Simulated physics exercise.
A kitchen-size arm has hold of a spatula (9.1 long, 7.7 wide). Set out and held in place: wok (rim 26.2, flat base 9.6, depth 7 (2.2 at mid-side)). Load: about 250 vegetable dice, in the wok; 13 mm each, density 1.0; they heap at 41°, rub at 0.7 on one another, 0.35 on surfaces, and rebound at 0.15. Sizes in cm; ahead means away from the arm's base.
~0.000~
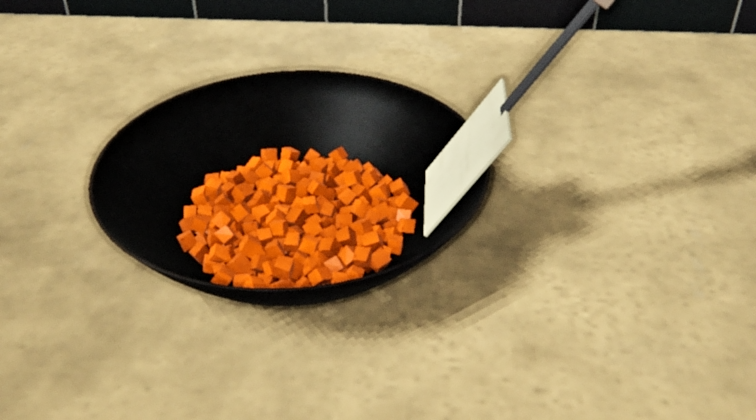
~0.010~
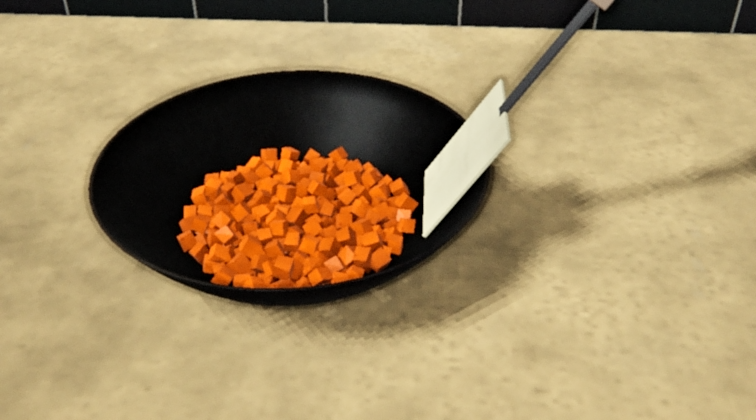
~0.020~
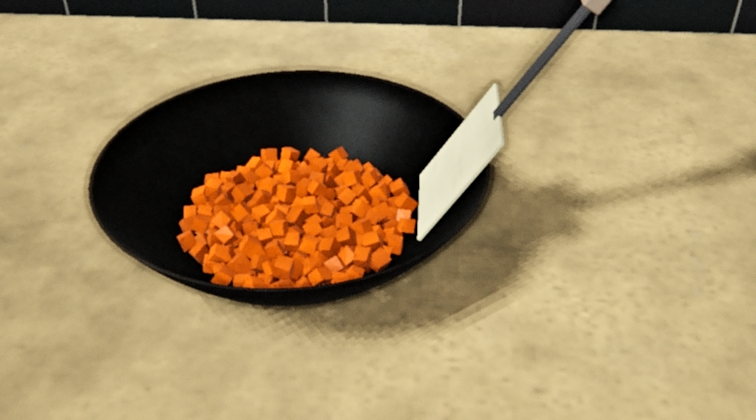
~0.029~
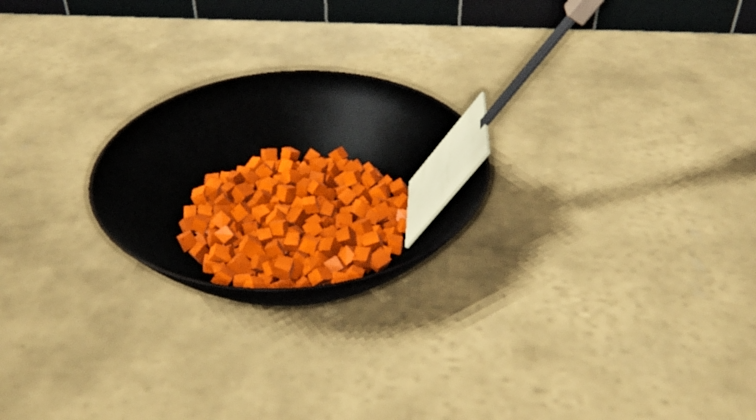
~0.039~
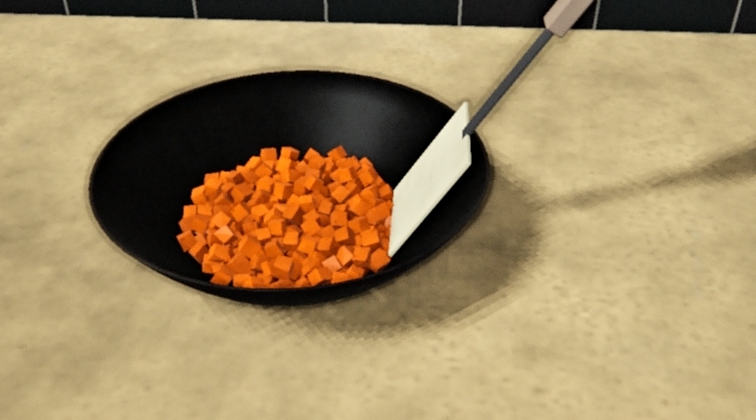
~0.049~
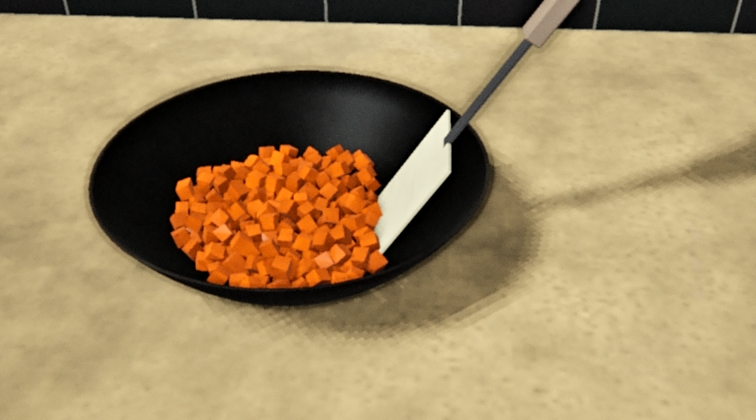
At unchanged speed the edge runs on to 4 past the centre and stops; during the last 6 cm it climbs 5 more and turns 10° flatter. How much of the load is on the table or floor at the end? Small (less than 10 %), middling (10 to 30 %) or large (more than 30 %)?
Share on the table or floor: Middling (10 to 30 %).
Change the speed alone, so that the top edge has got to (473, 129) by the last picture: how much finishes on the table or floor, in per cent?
Some 0 per cent.
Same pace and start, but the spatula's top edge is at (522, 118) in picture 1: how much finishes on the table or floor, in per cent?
About 20 per cent.
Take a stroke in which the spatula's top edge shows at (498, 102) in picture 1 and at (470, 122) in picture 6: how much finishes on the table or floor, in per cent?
About 0 per cent.
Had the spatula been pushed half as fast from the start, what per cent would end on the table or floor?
Then about 0 per cent.
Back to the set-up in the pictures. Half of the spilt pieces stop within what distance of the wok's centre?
Some 24 cm.
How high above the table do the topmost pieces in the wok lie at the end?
Some 6.0 cm.
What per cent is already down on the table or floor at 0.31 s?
About 10 per cent.
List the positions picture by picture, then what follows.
The first picture shows spatula top edge at (507, 107), sloping 58°; upper third of the load around (304, 213), from x 185 to 405, top at y 155; 251 in the wok.
The second picture shows spatula top edge at (505, 108), sloping 58°; upper third of the load around (304, 213), from x 185 to 405, top at y 155.
The third picture shows spatula top edge at (499, 112), sloping 58°; upper third of the load around (304, 213), from x 185 to 405, top at y 155.
The fourth picture shows spatula top edge at (486, 120), sloping 58°; upper third of the load around (304, 213), from x 185 to 405, top at y 155.
The fifth picture shows spatula top edge at (468, 131), sloping 58°; upper third of the load around (297, 212), from x 185 to 395, top at y 155.
The sixth picture shows spatula top edge at (449, 139), sloping 58°; upper third of the load around (286, 201), from x 180 to 380, top at y 155; 251 in the wok.
After 0.07 s, sloping 58°, highest piece 6 above the table; 251 in the wok.
After 0.10 s, sloping 54°, highest piece 9 above the table; 251 in the wok.
After 0.31 s, sloping 48°, highest piece 18 above the table; 201 in the wok, 25 on the table or floor, 25 on the blade or in flight.
After 1.36 s, sloping 48°, highest piece 6 above the table; 201 in the wok, 50 on the table or floor.
At rest, 201 in the wok, 50 on the table or floor. That is 20 % on the table or floor.
